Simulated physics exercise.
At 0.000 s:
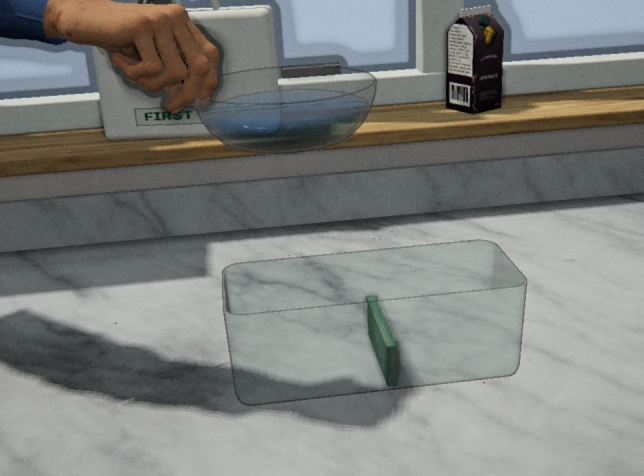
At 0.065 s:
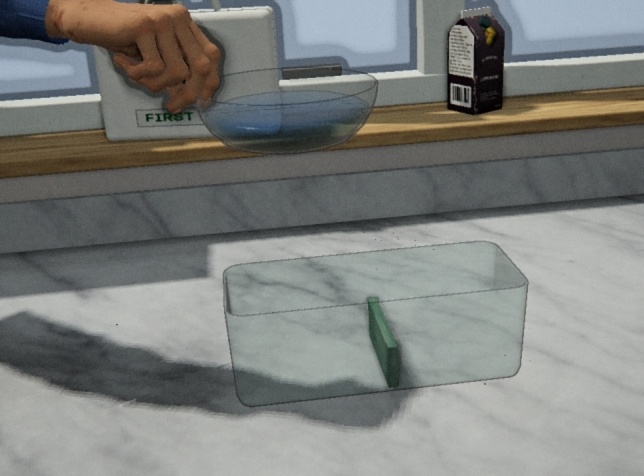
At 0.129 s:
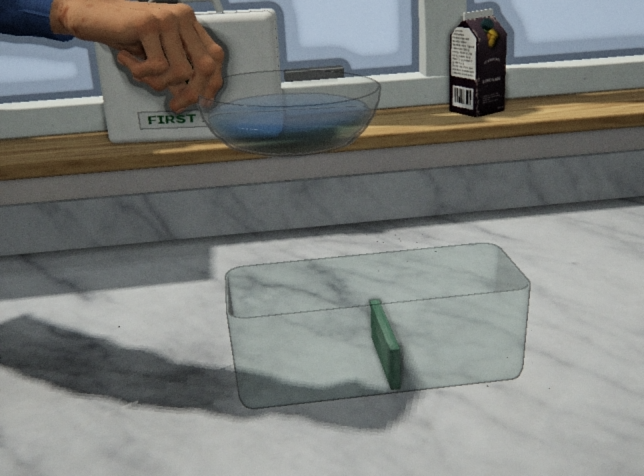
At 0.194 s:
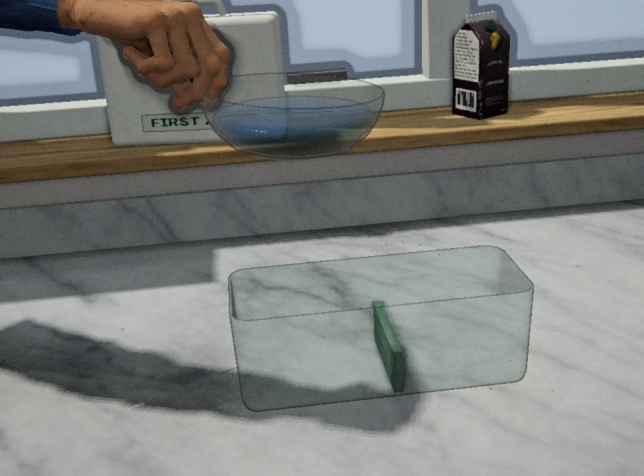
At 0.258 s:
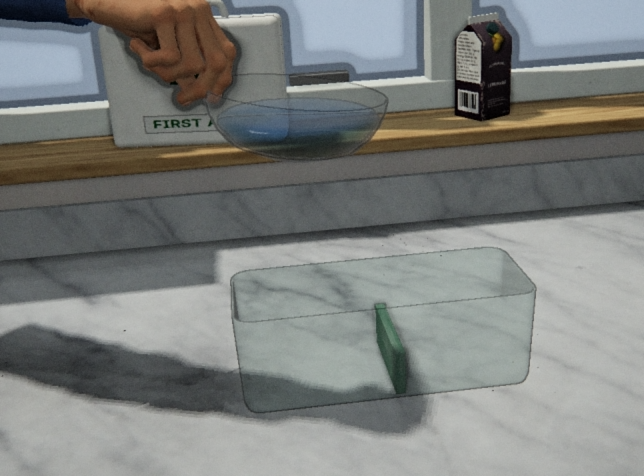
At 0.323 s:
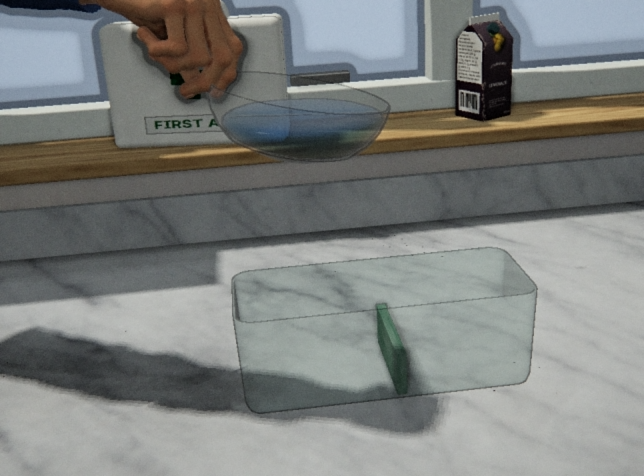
In the video, a hand holds a clear bowl of blue liquid above and behind a long transparent basin with a low green wall across its floor, then gradually tilts the bowl slightly to the right.
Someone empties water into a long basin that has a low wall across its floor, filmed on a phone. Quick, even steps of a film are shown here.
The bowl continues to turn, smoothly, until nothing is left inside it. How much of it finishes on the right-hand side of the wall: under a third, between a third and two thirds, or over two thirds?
Over two thirds.
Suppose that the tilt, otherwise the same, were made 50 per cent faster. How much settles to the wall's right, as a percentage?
Something like 80 percent.
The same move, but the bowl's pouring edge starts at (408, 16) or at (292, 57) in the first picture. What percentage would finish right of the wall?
In order, some 85 and 30 percent.
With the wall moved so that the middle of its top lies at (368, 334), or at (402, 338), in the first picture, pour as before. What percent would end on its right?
It would come to roughly 90 per cent the first time and roughly 60 per cent the second.
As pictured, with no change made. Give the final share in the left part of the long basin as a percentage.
Some 10 per cent.
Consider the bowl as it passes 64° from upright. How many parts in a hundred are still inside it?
It still holds around 35 per cent there.
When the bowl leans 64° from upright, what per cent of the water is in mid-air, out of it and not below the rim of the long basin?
40 %.
After 0.83 s the tilt is 64° and 35 per cent is still to pour, 0 is left of the wall and 25 right of it.
After 1.20 s the tilt is 99° and 0 per cent is still to pour, 7 is left of the wall and 88 right of it.
After 1.58 s the tilt is 110° and 0 per cent is still to pour, 11 is left of the wall and 88 right of it.
After 2.00 s the tilt is 110° and 0 per cent is still to pour, 11 is left of the wall and 88 right of it.
In the end 11 per cent lies left of the wall, 88 right of it and 1 outside.
